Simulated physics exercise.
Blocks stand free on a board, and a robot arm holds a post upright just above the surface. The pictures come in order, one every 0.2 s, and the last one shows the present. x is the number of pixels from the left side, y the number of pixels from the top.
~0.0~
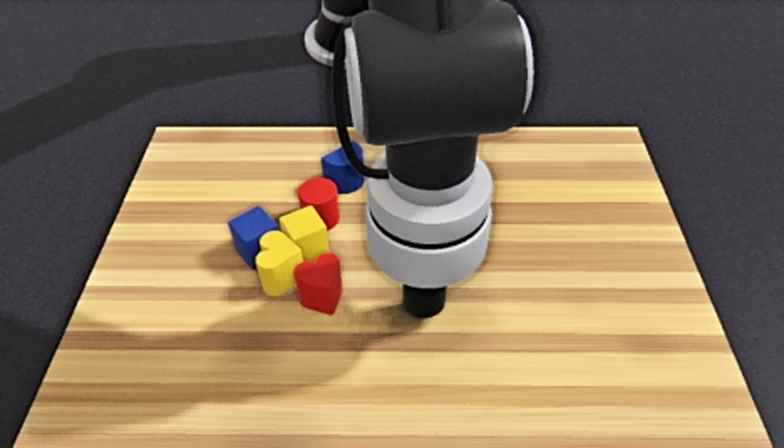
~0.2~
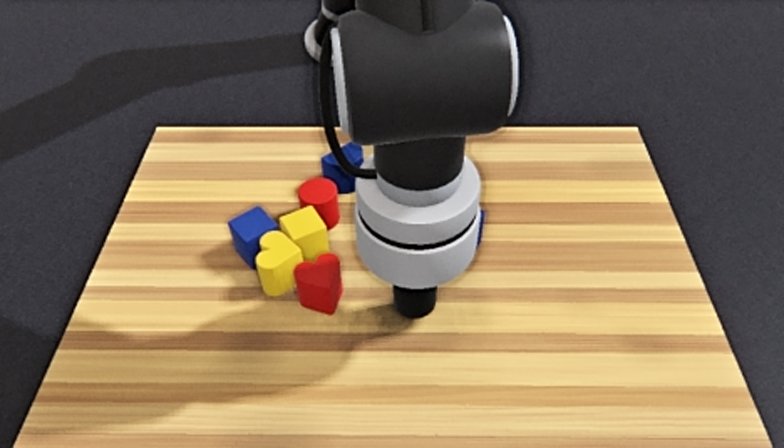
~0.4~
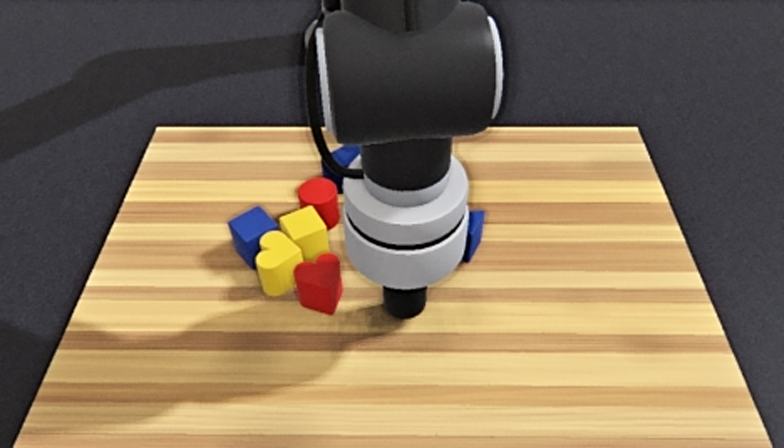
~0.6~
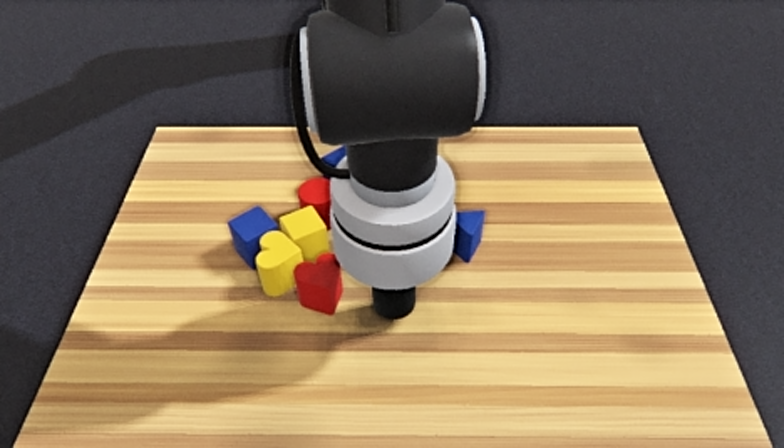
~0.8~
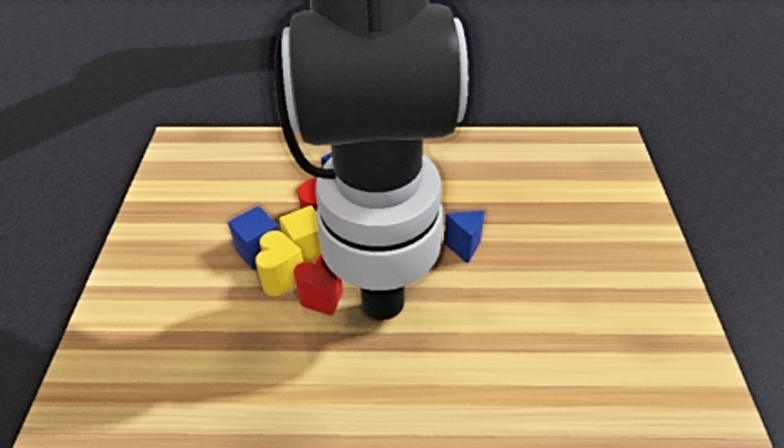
A robot arm moves its black post slowly left toward the still, colored blocks.
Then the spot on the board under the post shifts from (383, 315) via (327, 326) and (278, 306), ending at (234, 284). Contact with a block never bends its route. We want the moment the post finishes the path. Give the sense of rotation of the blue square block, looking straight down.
Looking down on the board, it turns counter-clockwise.
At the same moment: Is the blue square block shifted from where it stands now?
I expect so.
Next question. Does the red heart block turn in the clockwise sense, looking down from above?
Yes, I think so.
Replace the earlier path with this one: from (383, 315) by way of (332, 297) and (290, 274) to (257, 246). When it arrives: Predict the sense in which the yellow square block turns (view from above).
Seen from above, clockwise.
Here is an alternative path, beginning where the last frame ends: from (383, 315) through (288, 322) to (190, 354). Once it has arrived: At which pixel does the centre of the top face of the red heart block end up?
My best guess is (278, 264).
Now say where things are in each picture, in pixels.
The first frame shows post tip (424, 301); block tops, blue square block (252, 223); yellow heart block (276, 249); yellow square block (302, 222); red heart block (319, 270).
The second frame shows post (415, 302); blocks unchanged.
The third frame shows post (405, 302); blocks unchanged.
The fourth frame shows post (394, 303); blocks unchanged.
The fifth frame shows post (383, 303); blue square block (252, 223); yellow heart block (276, 249); yellow square block (302, 222); red heart block (319, 270).
The first path, step by step. One third of the way, post (323, 314); red heart block (308, 267), turned 40° clockwise.
Two thirds of the way, post (274, 294); blue square block (233, 203), turned 40° anticlockwise; yellow heart block (261, 221); yellow square block (303, 219); red heart block (276, 247), turned 85° clockwise.
At the end, post (230, 272); blue square block (230, 201), turned 45° anticlockwise; yellow heart block (260, 215); yellow square block (304, 219); red heart block (271, 240), turned 105° clockwise.
